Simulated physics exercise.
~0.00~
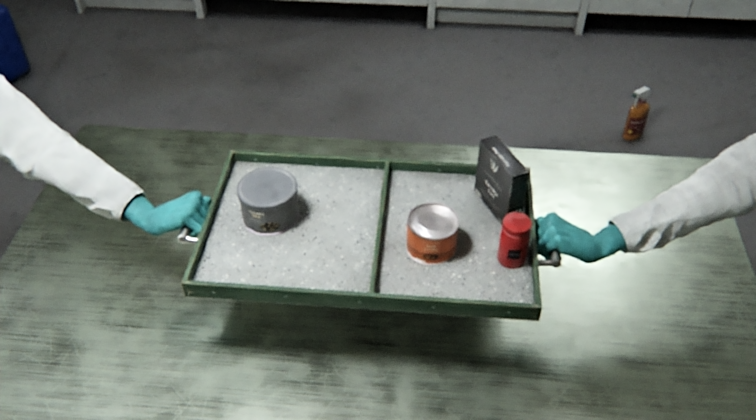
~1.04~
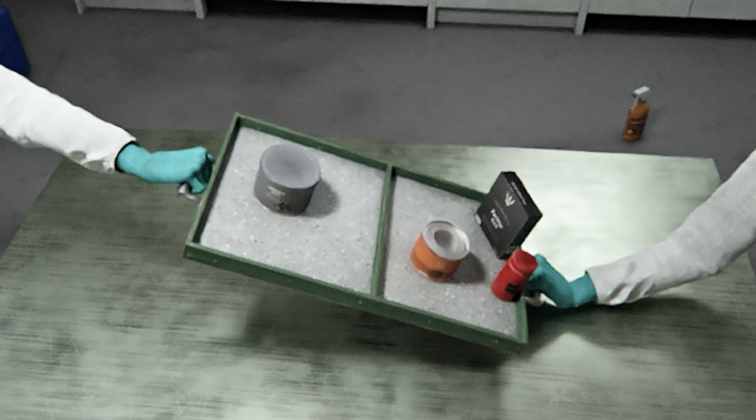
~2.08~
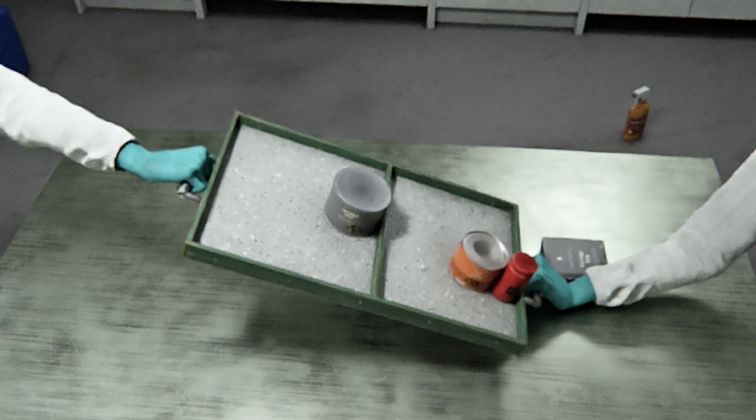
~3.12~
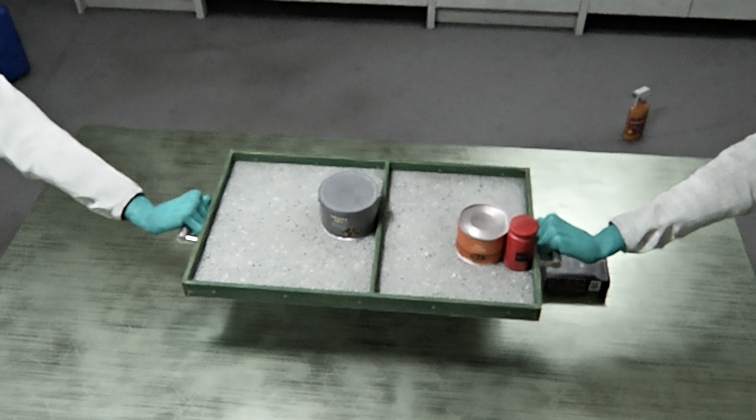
Above a table, gloved hands tip a tray right and level it, spilling the black packet.
